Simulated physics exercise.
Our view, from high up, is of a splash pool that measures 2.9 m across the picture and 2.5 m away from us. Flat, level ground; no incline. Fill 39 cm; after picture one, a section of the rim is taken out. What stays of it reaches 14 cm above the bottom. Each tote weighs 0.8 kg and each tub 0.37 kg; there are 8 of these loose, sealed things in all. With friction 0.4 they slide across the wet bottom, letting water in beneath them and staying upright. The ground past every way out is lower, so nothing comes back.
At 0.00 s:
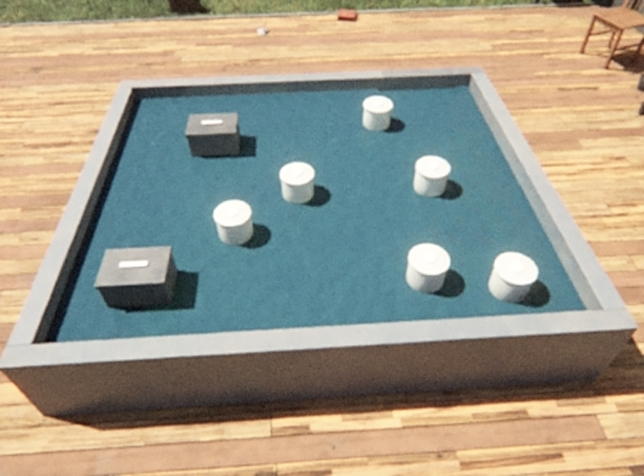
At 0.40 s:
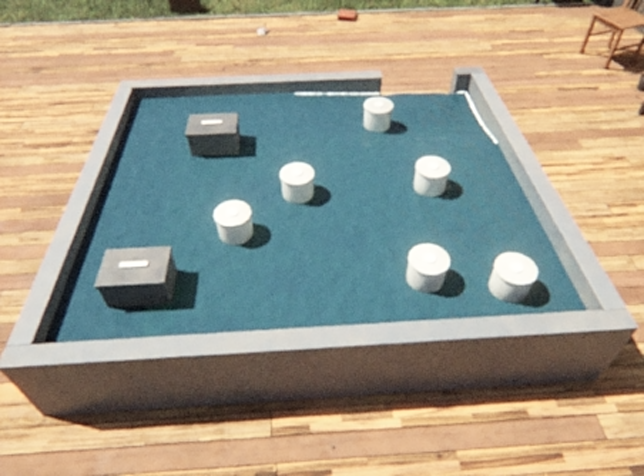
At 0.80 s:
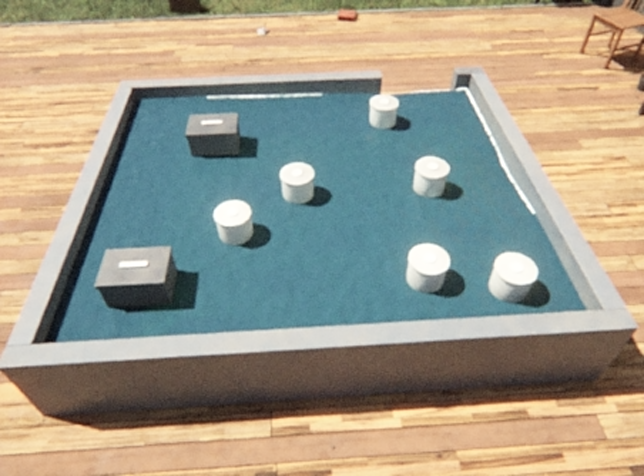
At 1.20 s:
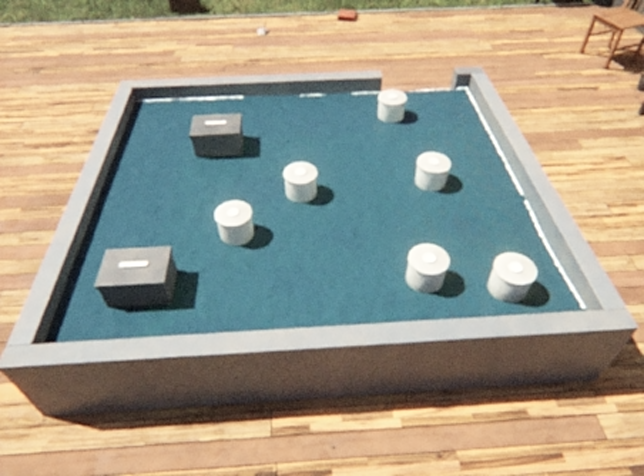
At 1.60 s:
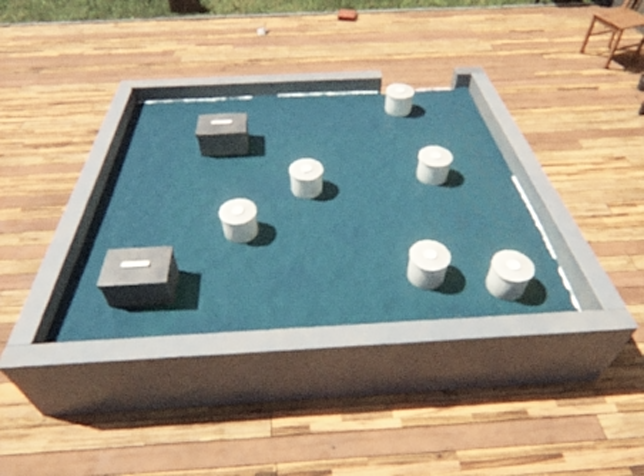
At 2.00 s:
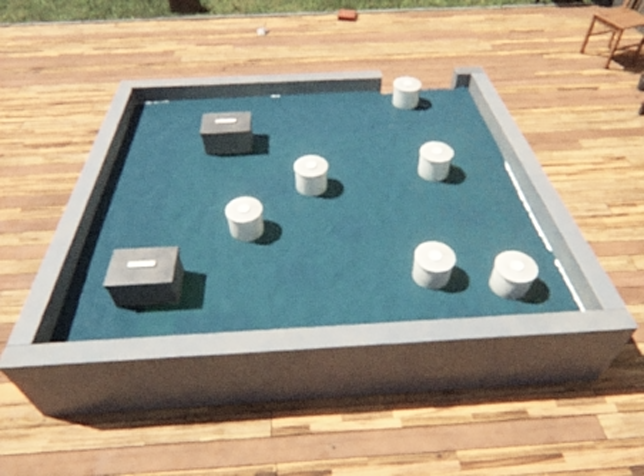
White tubs and dark boxes drift slightly across the pool after a rim section disappears.
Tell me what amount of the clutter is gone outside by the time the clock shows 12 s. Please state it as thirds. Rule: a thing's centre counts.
That would be a minority below one third.
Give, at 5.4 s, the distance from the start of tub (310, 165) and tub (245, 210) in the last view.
The shifts read 30 cm and 20 cm, in that sequence.
After 2.8 s 1 of 8 are out; 7 afloat.
After 5.4 s 1 of 8 are out; 7 afloat.
After 8.0 s 1 of 8 are out; 7 afloat.
After 12.0 s 2 of 8 are out; 6 afloat.
